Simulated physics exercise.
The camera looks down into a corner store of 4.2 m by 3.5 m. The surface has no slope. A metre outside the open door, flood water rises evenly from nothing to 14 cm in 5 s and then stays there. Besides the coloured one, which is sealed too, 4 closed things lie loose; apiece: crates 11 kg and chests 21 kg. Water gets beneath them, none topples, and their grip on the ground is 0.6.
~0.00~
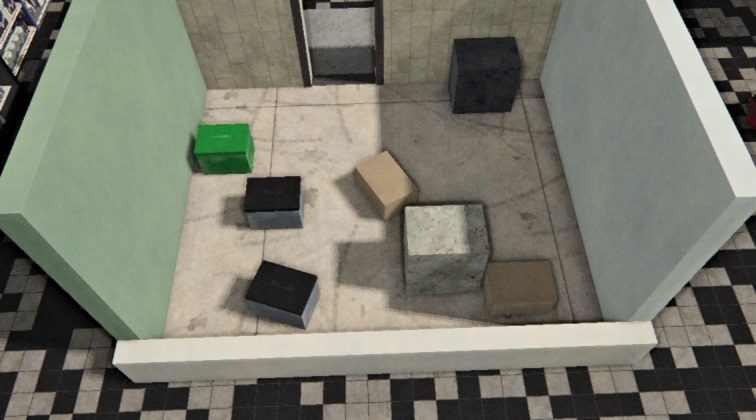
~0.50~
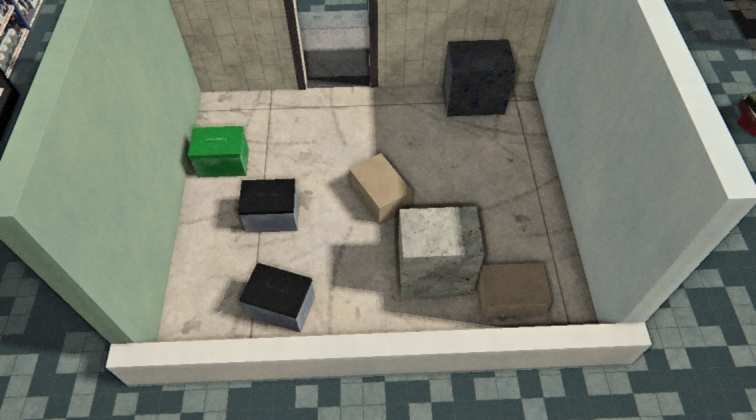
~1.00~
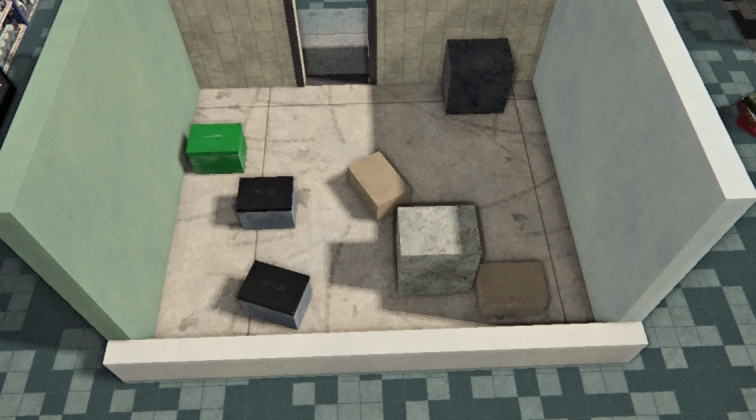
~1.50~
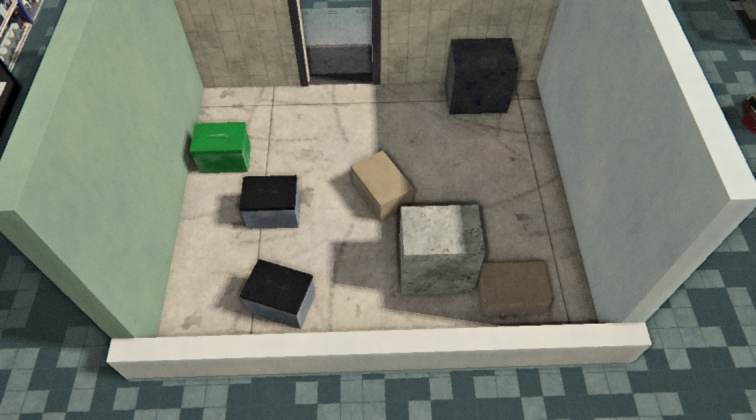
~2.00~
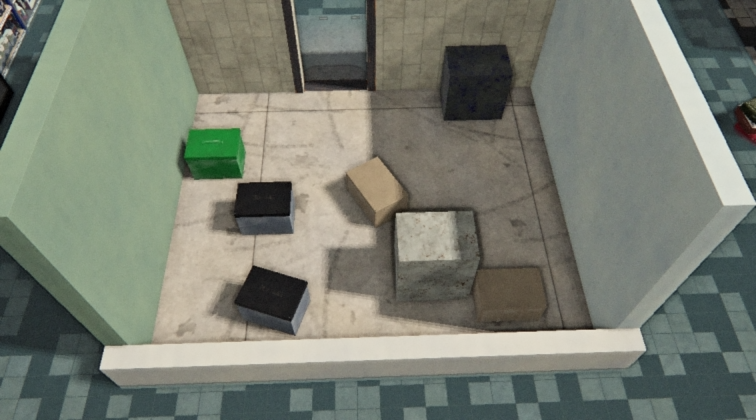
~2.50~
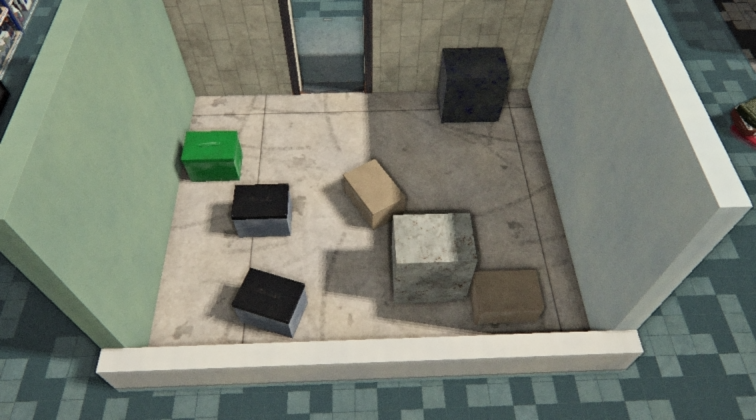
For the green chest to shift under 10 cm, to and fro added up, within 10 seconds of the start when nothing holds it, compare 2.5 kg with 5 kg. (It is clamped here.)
For it, neither load is enough.
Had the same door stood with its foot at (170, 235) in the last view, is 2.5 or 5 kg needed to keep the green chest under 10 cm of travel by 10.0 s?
Then neither weight holds it.
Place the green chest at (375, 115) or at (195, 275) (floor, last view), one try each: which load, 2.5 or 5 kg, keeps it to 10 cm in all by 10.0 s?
In turn: Neither holds; neither is enough.
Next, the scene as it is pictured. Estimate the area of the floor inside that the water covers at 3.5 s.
About 1.0 m2.
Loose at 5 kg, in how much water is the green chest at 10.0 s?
Roughly 4 cm.
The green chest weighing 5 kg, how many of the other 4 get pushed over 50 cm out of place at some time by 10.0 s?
That makes 0.
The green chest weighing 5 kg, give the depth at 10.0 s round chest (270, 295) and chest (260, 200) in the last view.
Roughly 3 and 4 cm.
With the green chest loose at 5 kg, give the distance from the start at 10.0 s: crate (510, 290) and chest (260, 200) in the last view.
In that order: 0 cm, 0 cm.
After 3.5 s the green chest would be 0 cm from its start with 2.5 kg and 0 cm from its start with 5 kg; 0 cm of water round it then.
After 4.5 s the green chest would be 0 cm from its start with 2.5 kg and 0 cm from its start with 5 kg; 0 cm of water round it then.
After 7.0 s the green chest would be 8 cm from its start with 2.5 kg and 1 cm from its start with 5 kg; 3 cm of water round it then.
After 10.0 s the green chest would be 87 cm from its start with 2.5 kg and 29 cm from its start with 5 kg; 4 cm of water round it then.
